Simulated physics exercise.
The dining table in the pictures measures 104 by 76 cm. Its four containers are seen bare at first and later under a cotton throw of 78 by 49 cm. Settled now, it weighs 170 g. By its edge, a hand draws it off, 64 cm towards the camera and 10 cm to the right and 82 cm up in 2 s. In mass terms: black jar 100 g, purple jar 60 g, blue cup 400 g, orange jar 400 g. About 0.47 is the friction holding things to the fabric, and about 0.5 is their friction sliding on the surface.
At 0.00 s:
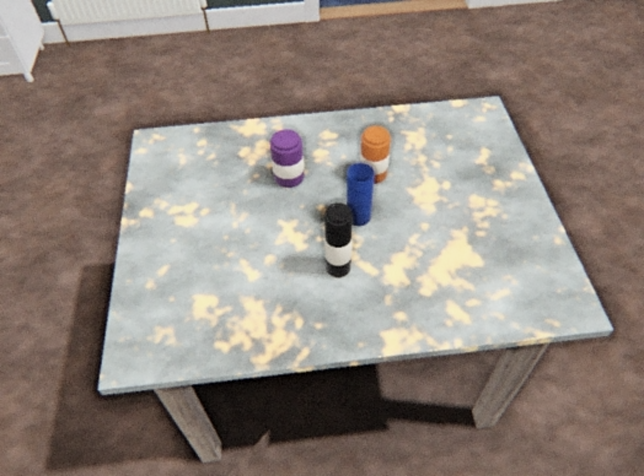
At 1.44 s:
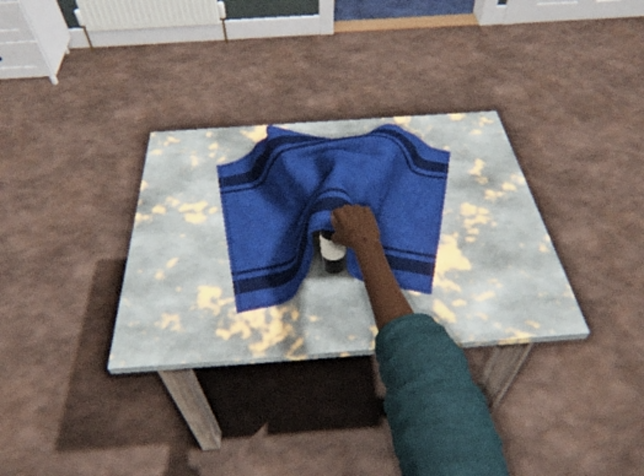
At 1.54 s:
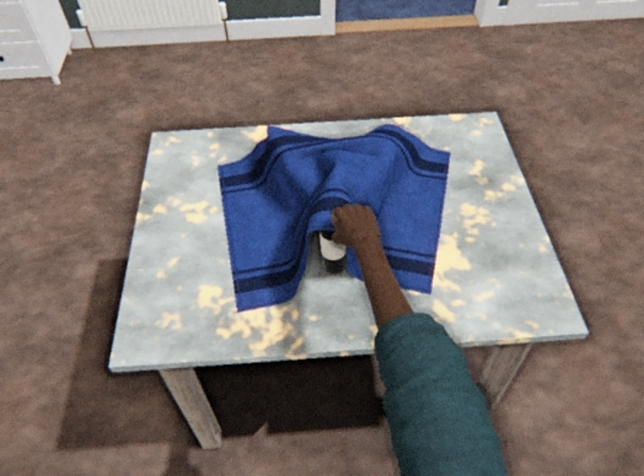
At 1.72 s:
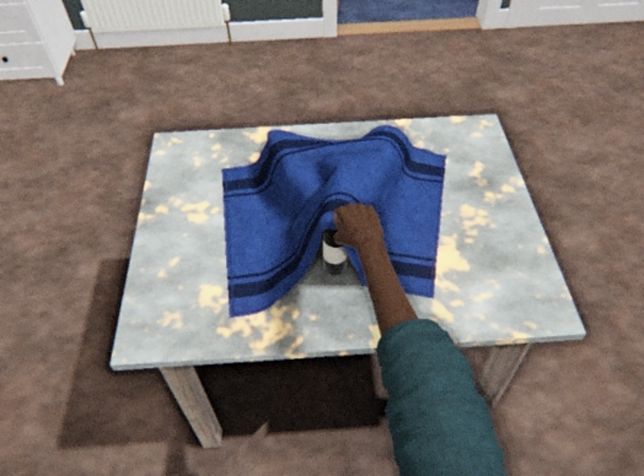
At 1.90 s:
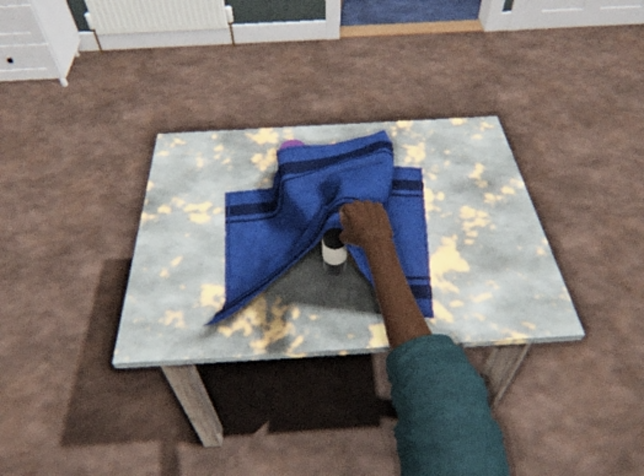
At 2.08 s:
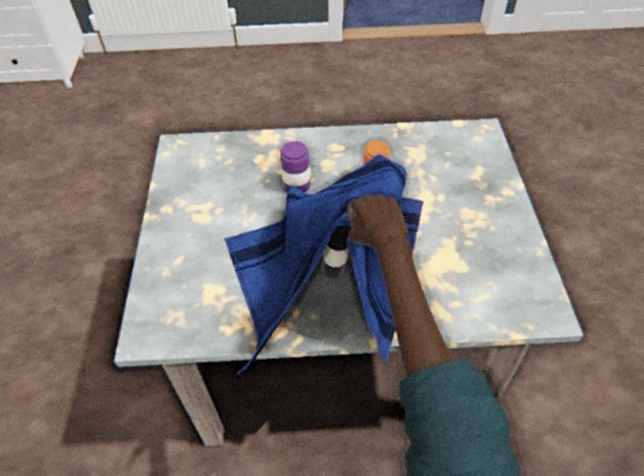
A dark-skinned hand in a teal sleeve reaches in over a pale, yellow-blotched table on a brown carpet, seen from above and in front, the view shifting slightly. At first a purple jar stands back left, an orange jar back right, a blue cup near the centre and a black jar in front. Then a blue striped cloth covers most of them, and the hand gathers and pulls it forward, uncovering the purple jar and part of the orange.
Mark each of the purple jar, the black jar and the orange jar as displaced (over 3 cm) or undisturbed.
Marks: Purple jar undisturbed; black jar displaced; orange jar undisturbed.
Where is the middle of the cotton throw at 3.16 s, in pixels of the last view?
(562, 268), roughly.
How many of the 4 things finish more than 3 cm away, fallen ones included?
I count 1.
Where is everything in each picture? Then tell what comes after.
Shows, black jar (338, 211), 20 cm tall; purple jar (285, 138), 13 cm tall; orange jar (376, 134), 14 cm tall; blue cup (361, 173), 15 cm tall, in the first frame.
Shows, cotton throw corners (237, 314) (216, 165) (451, 152) (431, 295); grip (338, 233), in the second frame.
Shows, cotton throw corners (238, 313) (217, 166); grip (338, 232), in the third frame.
Shows, cotton throw corners (230, 318) (222, 169); grip (340, 232), in the fourth frame.
Shows, cotton throw corners (204, 326) (225, 193); grip (347, 231), in the fifth frame.
Shows, cotton throw corners (237, 374) (224, 239) (424, 201) (387, 361); grip (356, 229), in the sixth frame.
At 2.4 s, middle of the cotton throw at (350, 223); black jar 6 cm off its start.
At 2.8 s, middle of the cotton throw at (424, 264); black jar on its side, 17 cm off its start.
At 3.2 s, middle of the cotton throw at (562, 268); black jar over the edge.
At 3.5 s, middle of the cotton throw at a place out of view; black jar over the edge.
At 4.3 s, middle of the cotton throw at (569, 215); black jar over the edge, purple jar 0 cm off its start at (294, 149), orange jar 0 cm off its start at (377, 148).
